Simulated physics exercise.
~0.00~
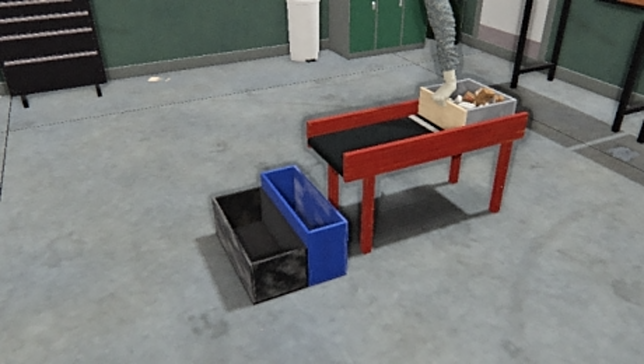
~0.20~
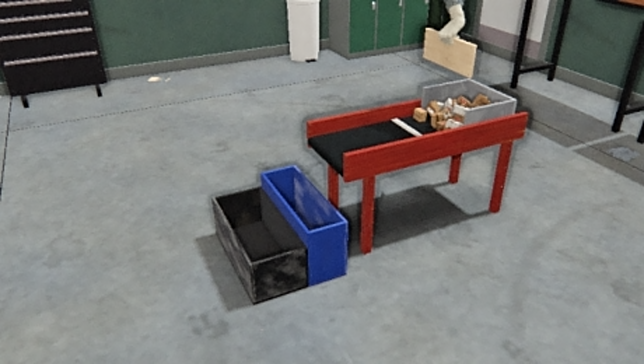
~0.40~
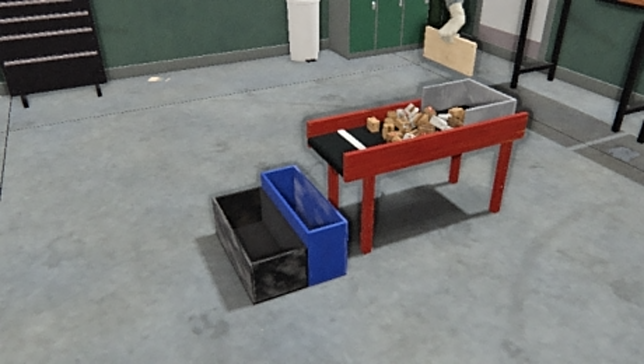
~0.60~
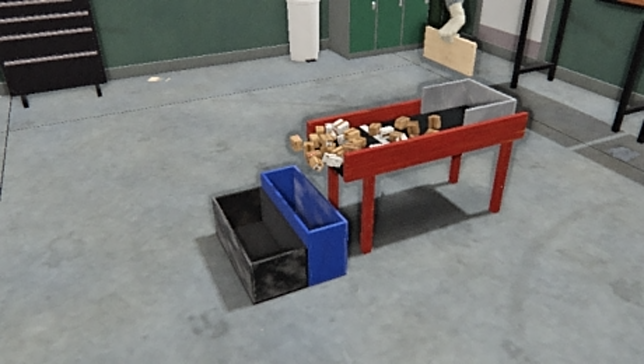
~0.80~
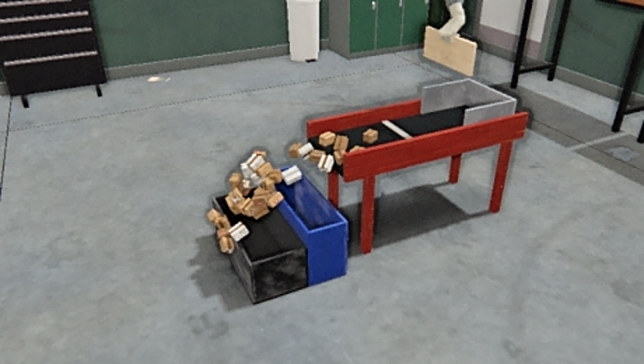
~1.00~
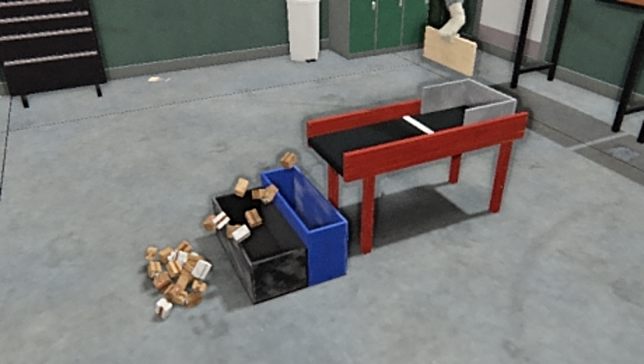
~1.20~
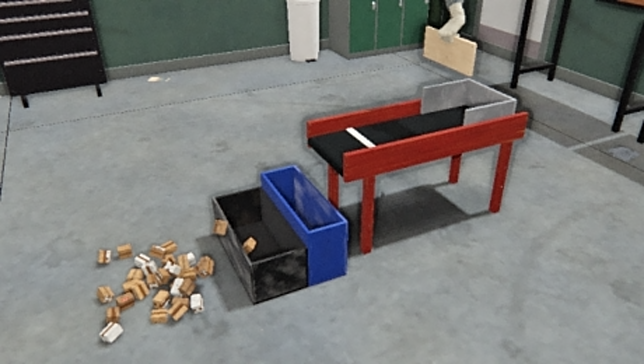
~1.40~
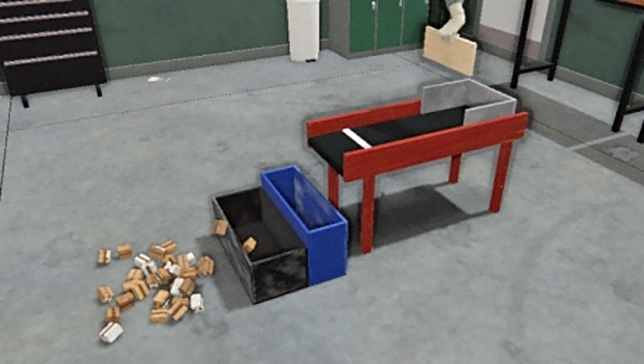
Robotic arm lifting a gate as a red-sided belt flings small parcels left over two boxes, most settling scattered on the floor.
